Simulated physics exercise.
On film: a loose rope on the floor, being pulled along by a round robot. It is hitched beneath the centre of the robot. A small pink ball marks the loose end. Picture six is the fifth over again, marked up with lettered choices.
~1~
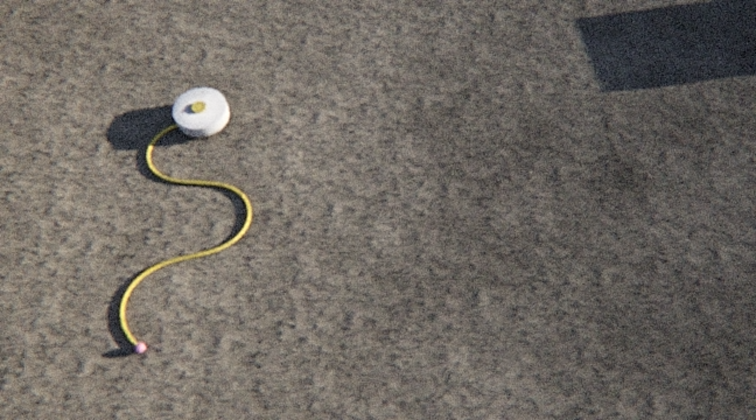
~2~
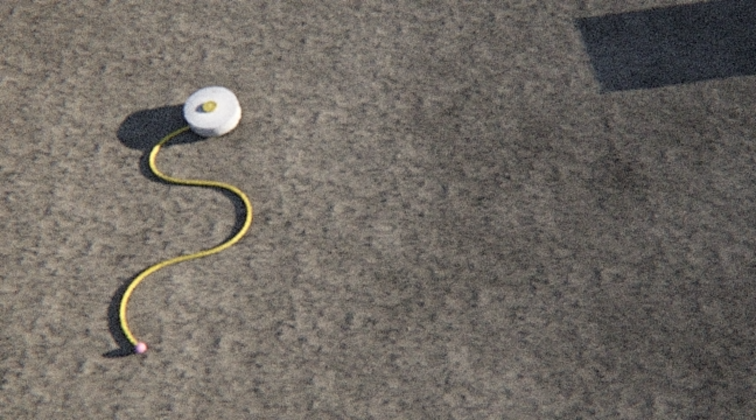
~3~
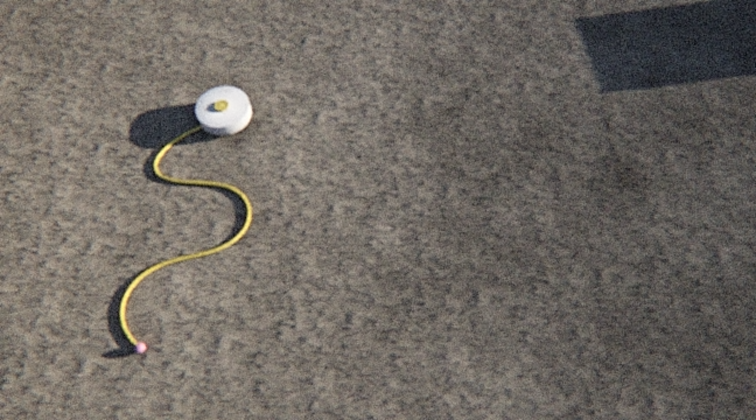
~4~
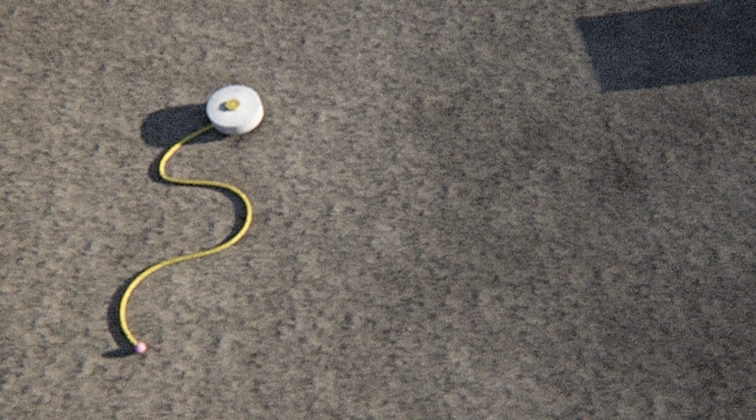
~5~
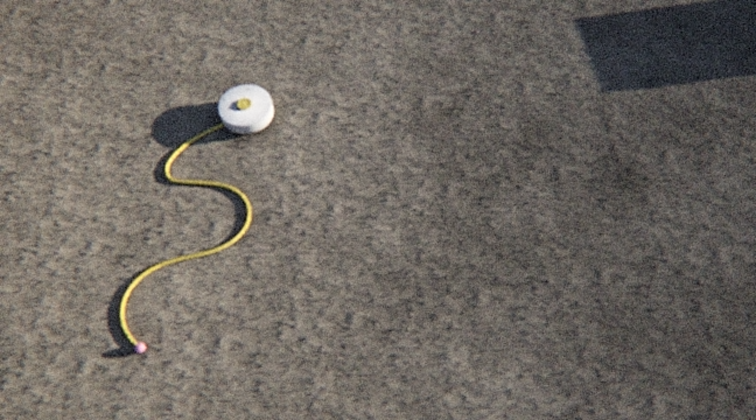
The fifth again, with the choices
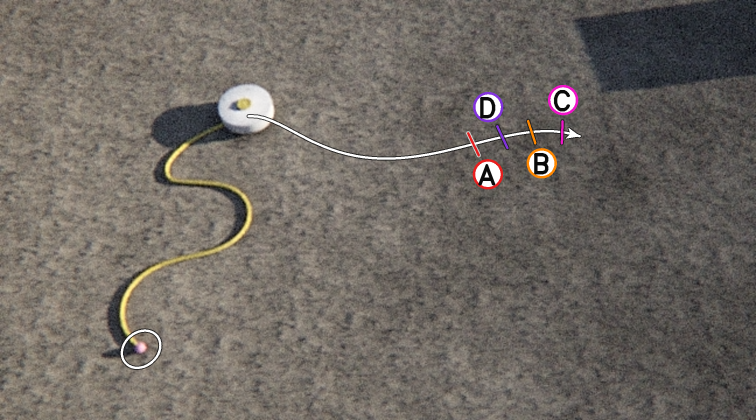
A round white robot with a yellow knob on top slides a short way right across a rough grey-brown floor, pulling the near end of a curvy yellow rope, while the rope's pink-tipped free end stays still.
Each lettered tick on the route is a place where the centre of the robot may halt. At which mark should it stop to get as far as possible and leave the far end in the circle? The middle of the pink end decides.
All is well up to D.
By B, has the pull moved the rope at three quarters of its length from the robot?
Yes.
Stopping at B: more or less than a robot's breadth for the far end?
By then, less.
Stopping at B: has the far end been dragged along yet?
Yes.
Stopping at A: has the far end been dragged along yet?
By then, no.
On the marked copy, A at (473, 144); B at (532, 132); C at (562, 132); D at (502, 137); the ring at (141, 349); the route from (248, 116) via (409, 157) to (580, 136).
Taking D. A third of the way, robot (328, 143), middle of the rope (249, 208), free end (140, 348).
Two thirds of the way, robot (425, 149), middle of the rope (249, 208), free end (140, 348).
When it is over, robot (504, 131), middle of the rope (308, 203), free end (135, 340); the free end is still in its ring.
As for the rest, A is safe but short; B drags the free end to (148, 313); C drags the free end to (173, 290).
